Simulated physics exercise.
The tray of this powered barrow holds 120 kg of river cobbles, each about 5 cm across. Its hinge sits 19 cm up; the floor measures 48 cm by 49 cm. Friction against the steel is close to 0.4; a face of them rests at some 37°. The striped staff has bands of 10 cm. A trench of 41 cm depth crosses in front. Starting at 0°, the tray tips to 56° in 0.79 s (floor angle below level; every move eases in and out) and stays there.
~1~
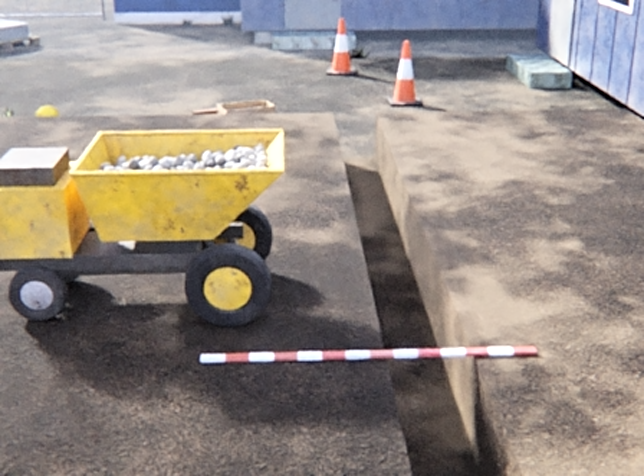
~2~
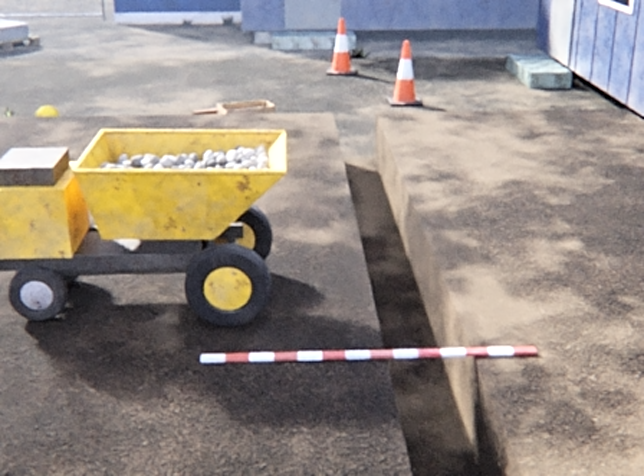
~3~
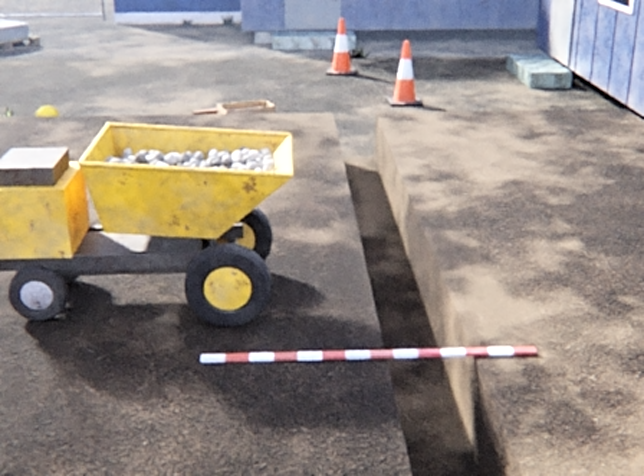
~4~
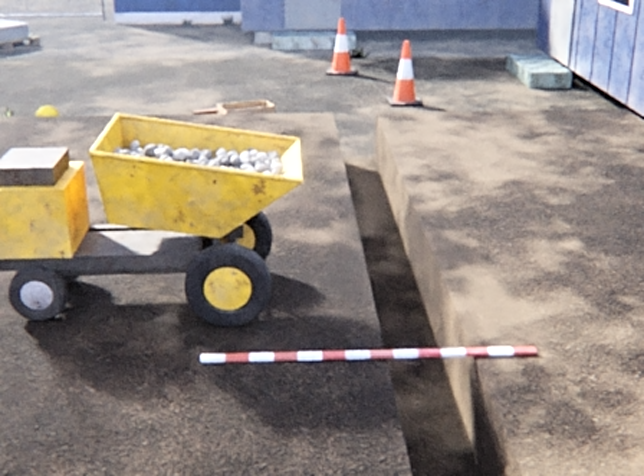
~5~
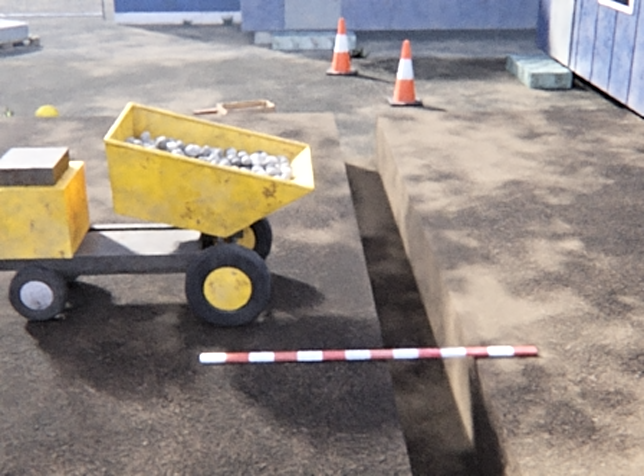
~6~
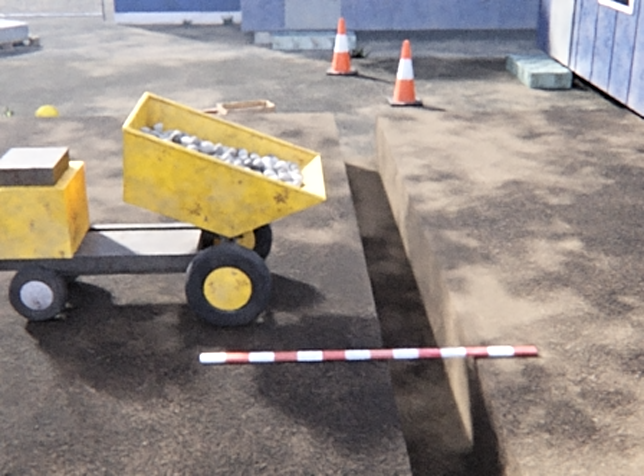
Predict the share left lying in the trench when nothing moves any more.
Roughly 78 per cent ends in the trench.
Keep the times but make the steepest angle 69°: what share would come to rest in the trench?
Then about 100 per cent.
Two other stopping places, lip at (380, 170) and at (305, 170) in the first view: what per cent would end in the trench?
About 25 and 75 per cent.
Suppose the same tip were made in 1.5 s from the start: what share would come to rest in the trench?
Then about 75 per cent.
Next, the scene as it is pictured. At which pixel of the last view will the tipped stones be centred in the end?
Their middle is at about (409, 356).
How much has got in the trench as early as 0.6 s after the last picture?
About 5 per cent by then.
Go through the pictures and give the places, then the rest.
In the first frame, the tray is at 0°, its lip at (283, 171); the top of the load is at (239, 157).
In the second frame, the tray is at 1°, its lip at (285, 172); the top of the load is at (236, 158).
The third frame shows lip at (292, 176), floor tilted 4°, highest stones at (190, 159).
The fourth frame shows lip at (302, 181), floor tilted 9°, highest stones at (156, 155).
The fifth frame shows lip at (313, 189), floor tilted 15°, highest stones at (147, 146).
In the sixth frame, the tray is at 21°, its lip at (325, 199); the top of the load is at (157, 138).
Then, 0.3 s after the last picture the floor is at 47°, 100 % in the tray; the foremost stones are at (333, 224).
Then, 0.6 s after the last picture the floor is at 56°, 95 % in the tray, 2 % short of the trench, 3 % in the trench; the foremost stones are at (389, 261).
Then, 0.9 s after the last picture the floor is at 56°, 60 % in the tray, 2 % short of the trench, 37 % in the trench; the foremost stones are at (449, 337).
Then, 2.9 s after the last picture the floor is at 56°, 20 % in the tray, 2 % short of the trench, 78 % in the trench; the foremost stones are at (470, 345).
